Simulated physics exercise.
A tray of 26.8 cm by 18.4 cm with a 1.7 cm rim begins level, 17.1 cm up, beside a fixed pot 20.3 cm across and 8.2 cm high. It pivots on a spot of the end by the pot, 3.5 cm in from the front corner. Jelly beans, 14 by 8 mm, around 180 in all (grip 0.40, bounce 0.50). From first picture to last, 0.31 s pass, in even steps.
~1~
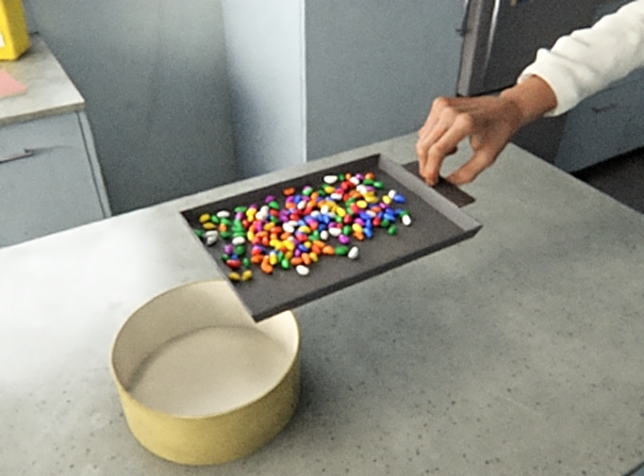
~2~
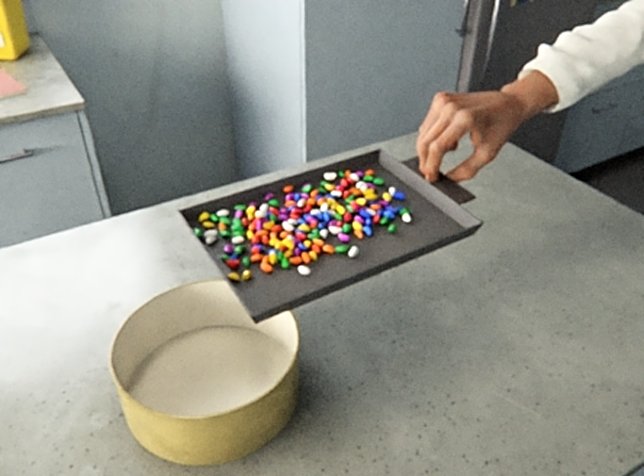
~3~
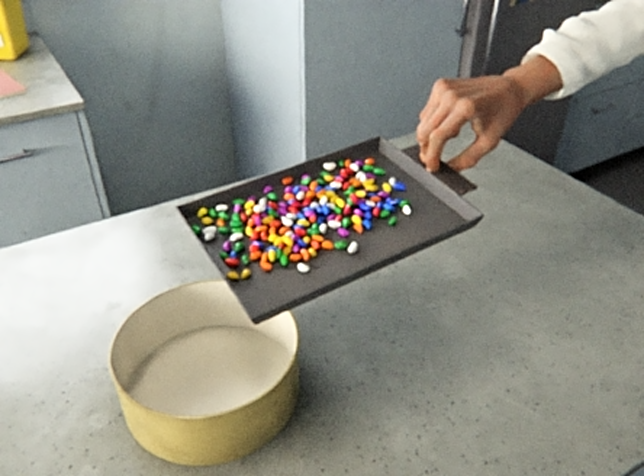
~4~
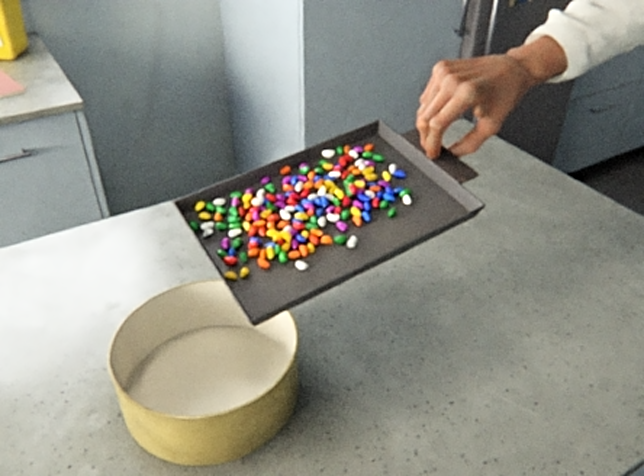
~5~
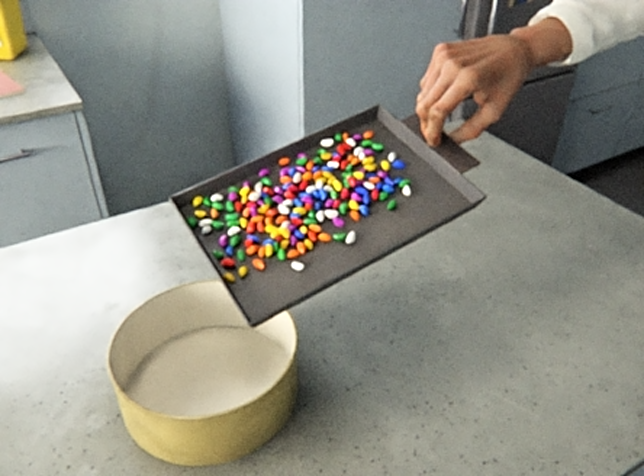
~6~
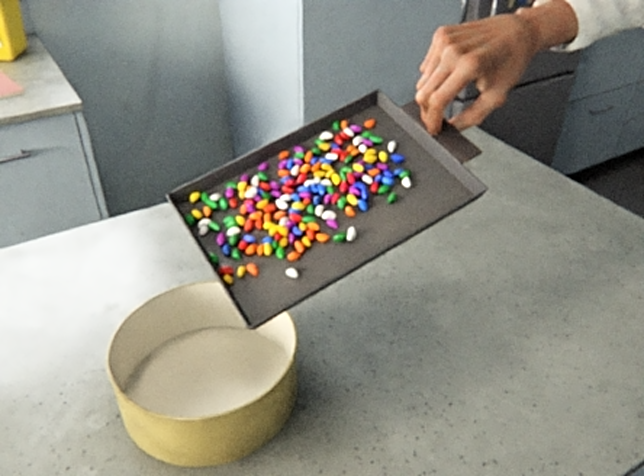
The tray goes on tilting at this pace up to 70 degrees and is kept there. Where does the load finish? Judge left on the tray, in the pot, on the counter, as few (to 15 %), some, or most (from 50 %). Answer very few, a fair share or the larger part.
Left on the tray: Very few; in the pot: A fair share; on the counter: The larger part.
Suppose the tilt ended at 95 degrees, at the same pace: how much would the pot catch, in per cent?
In that case some 35 per cent.
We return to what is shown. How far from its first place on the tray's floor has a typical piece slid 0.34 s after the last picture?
Some 8 cm.
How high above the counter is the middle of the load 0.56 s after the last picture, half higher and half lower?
Roughly 18 cm.
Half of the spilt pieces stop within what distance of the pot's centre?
About 18 cm.
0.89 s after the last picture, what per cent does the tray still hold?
Some 25 per cent of the load.
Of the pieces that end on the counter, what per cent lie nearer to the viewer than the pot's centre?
About 100 per cent.
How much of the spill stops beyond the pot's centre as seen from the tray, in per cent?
Roughly 70 per cent.
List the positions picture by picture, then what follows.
In the first picture, tray tilt 0 degrees, front corners at (255, 309) and (476, 224); middle of the pieces at (311, 219); pot at (207, 340).
In the second picture, tray tilt 1 degrees, front corners at (254, 310) and (476, 222); middle of the pieces at (310, 217).
In the third picture, tray tilt 5 degrees, front corners at (254, 312) and (477, 214), lowest corner left front; middle of the pieces at (309, 211).
In the fourth picture, tray tilt 10 degrees, front corners at (252, 315) and (478, 204), lowest corner left front; middle of the pieces at (308, 203).
In the fifth picture, tray tilt 14 degrees, front corners at (251, 317) and (479, 195), lowest corner left front; middle of the pieces at (306, 196).
In the sixth picture, tray tilt 19 degrees, front corners at (251, 321) and (480, 188), lowest corner left front; middle of the pieces at (306, 195); pot at (204, 341).
Then, 0.34 s after the last picture, tilt 44 degrees; the tray holds 100 %, the pot 0 %.
Then, 0.56 s after the last picture, tilt 61 degrees; the tray holds 75 %, the pot 0 %.
Then, 0.89 s after the last picture, tilt 70 degrees; the tray holds 25 %, the pot 20 %.
In the end, tray 5 %, pot 35 %, counter 60 %.
